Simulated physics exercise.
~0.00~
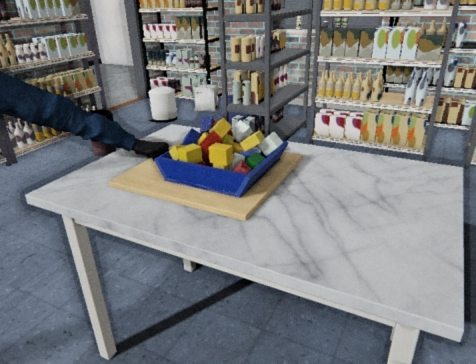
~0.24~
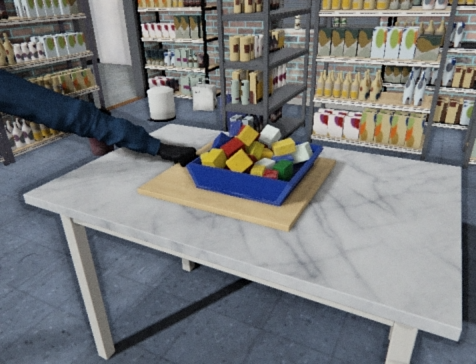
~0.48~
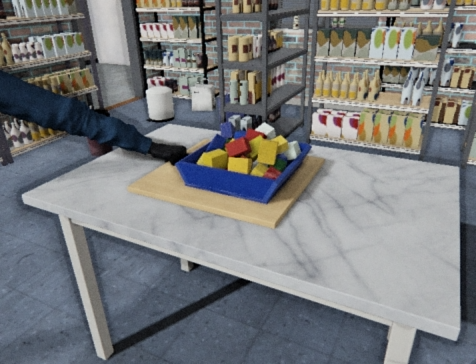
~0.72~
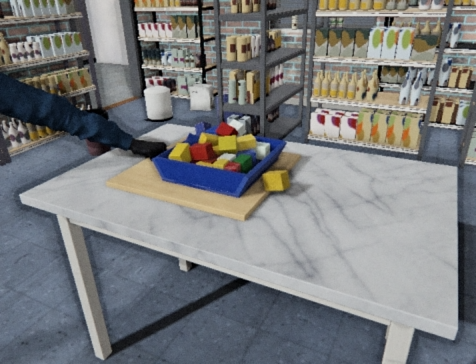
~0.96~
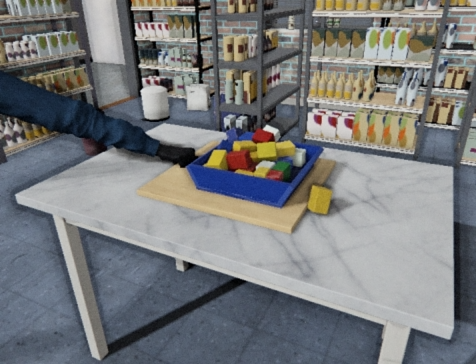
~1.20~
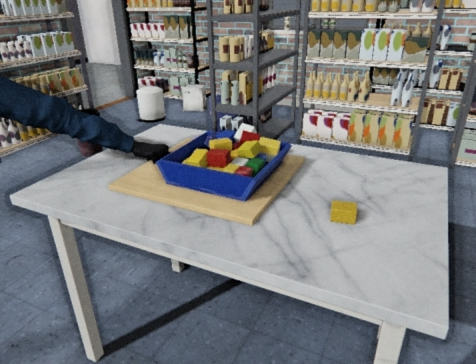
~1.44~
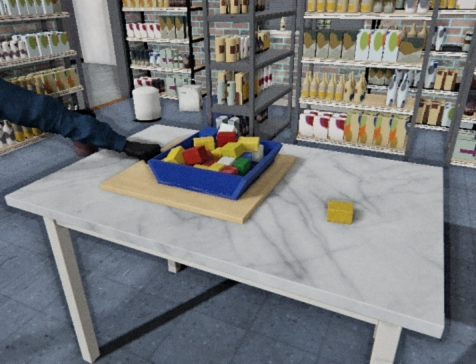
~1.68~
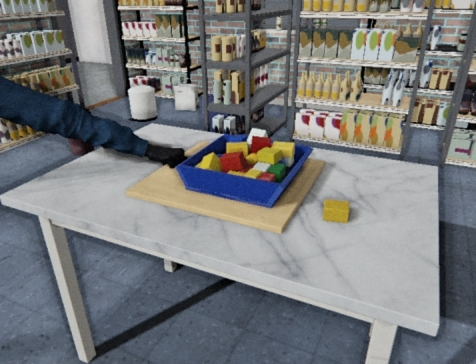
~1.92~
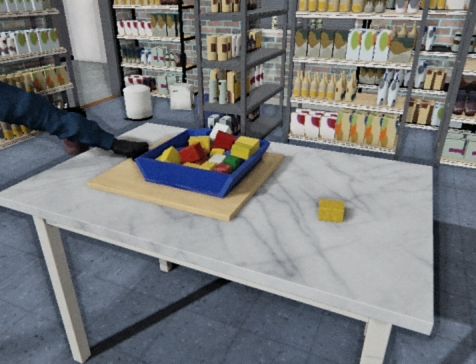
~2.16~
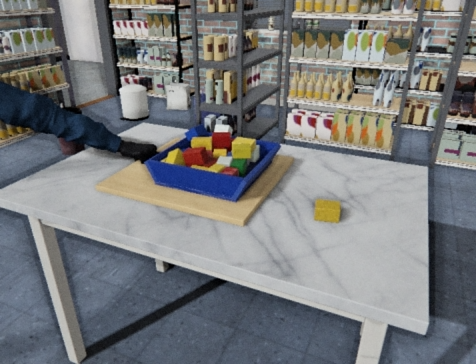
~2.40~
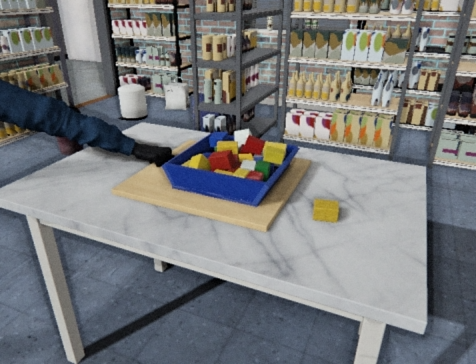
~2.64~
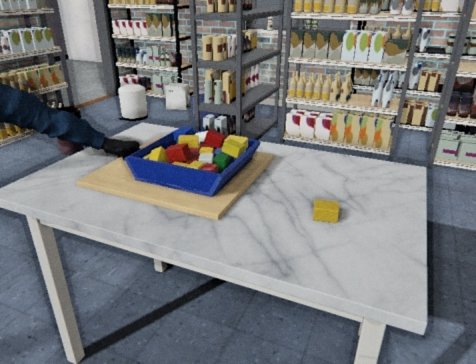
A blue box heaped with colourful toy bricks was shaken left and right on a wooden board by a dark-gloved hand, and early on a yellow brick tumbled over its right side onto the marble table, where it stayed while the rest remained inside.
